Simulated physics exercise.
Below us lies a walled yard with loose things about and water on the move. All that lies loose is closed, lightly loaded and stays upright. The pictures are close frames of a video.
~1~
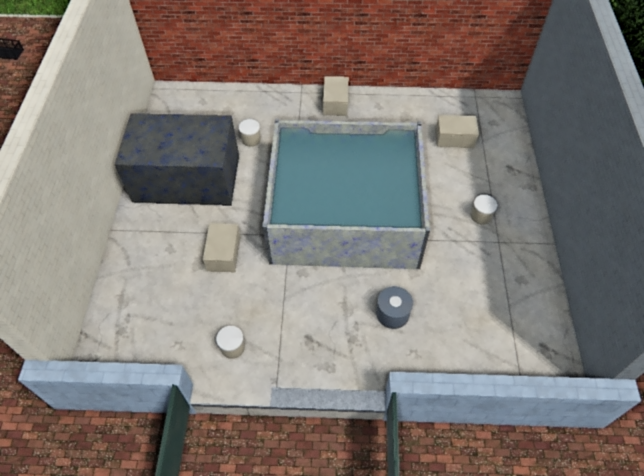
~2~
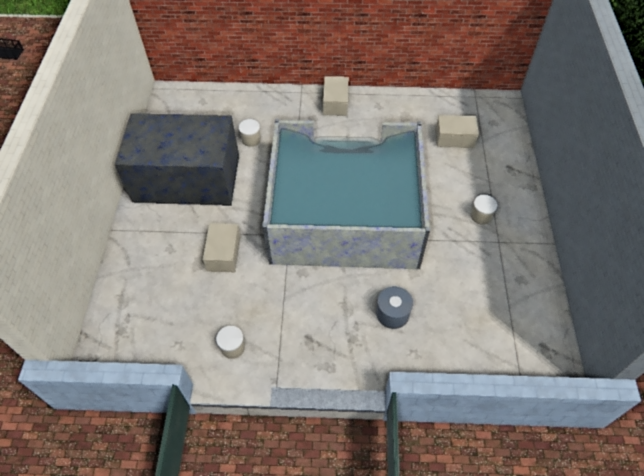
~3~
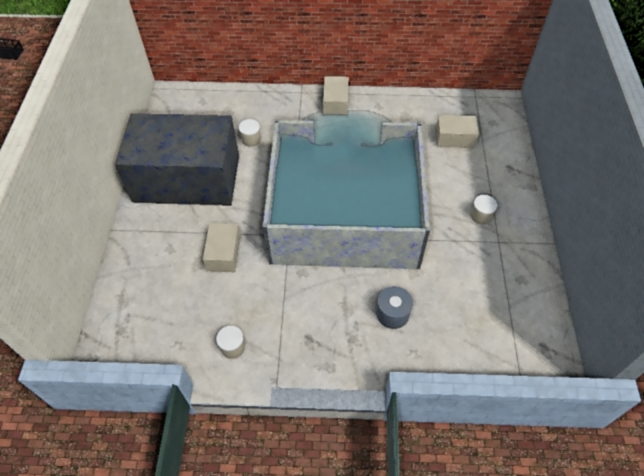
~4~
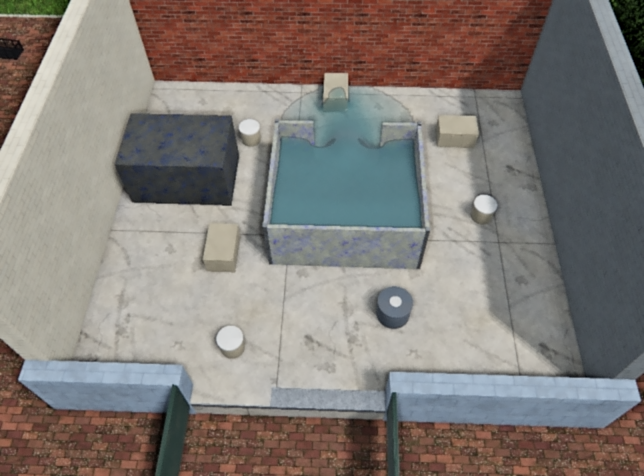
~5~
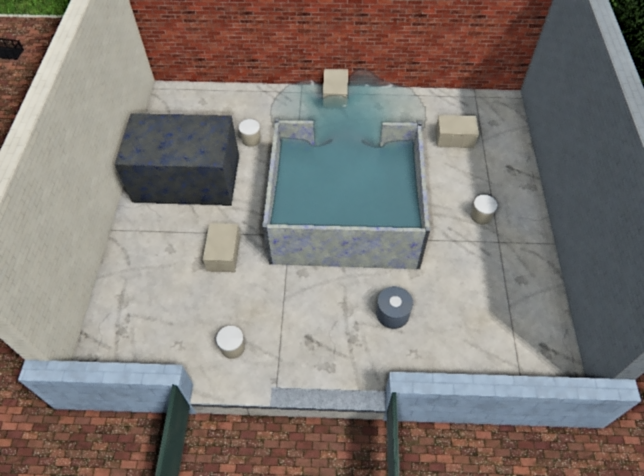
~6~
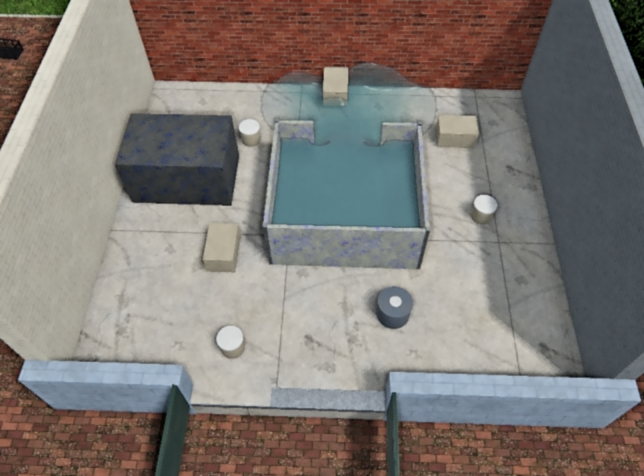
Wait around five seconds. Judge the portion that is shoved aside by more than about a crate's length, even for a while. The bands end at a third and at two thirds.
It is from one to two thirds.
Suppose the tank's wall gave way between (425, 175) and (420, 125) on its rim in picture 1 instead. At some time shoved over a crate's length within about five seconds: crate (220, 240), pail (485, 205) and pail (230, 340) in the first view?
As listed: No, pushed that far, pushed that far.
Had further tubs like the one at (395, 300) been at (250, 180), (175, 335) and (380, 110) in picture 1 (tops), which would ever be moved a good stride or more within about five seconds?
In turn: Never so far, no, swept aside.
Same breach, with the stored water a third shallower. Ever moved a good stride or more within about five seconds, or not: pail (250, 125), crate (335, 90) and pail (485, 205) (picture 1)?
One after the other: Less than that, yes, that far or more.
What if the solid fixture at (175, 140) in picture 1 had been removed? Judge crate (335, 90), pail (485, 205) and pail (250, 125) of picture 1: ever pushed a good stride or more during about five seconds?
One after the other: Swept aside, pushed that far, no.
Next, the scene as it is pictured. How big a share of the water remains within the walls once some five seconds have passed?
I make it 100 per cent.
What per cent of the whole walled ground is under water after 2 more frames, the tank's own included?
Roughly 25 per cent.
A moment on, 0 of 7 are well off their spots; 1 afloat.
Next, 1 of 7 are well off their spots; 1 afloat.
Later, 2 of 7 are well off their spots; 1 afloat.
In the end, 4 of 7 are well off their spots, and 4 have been at some point; 3 afloat.
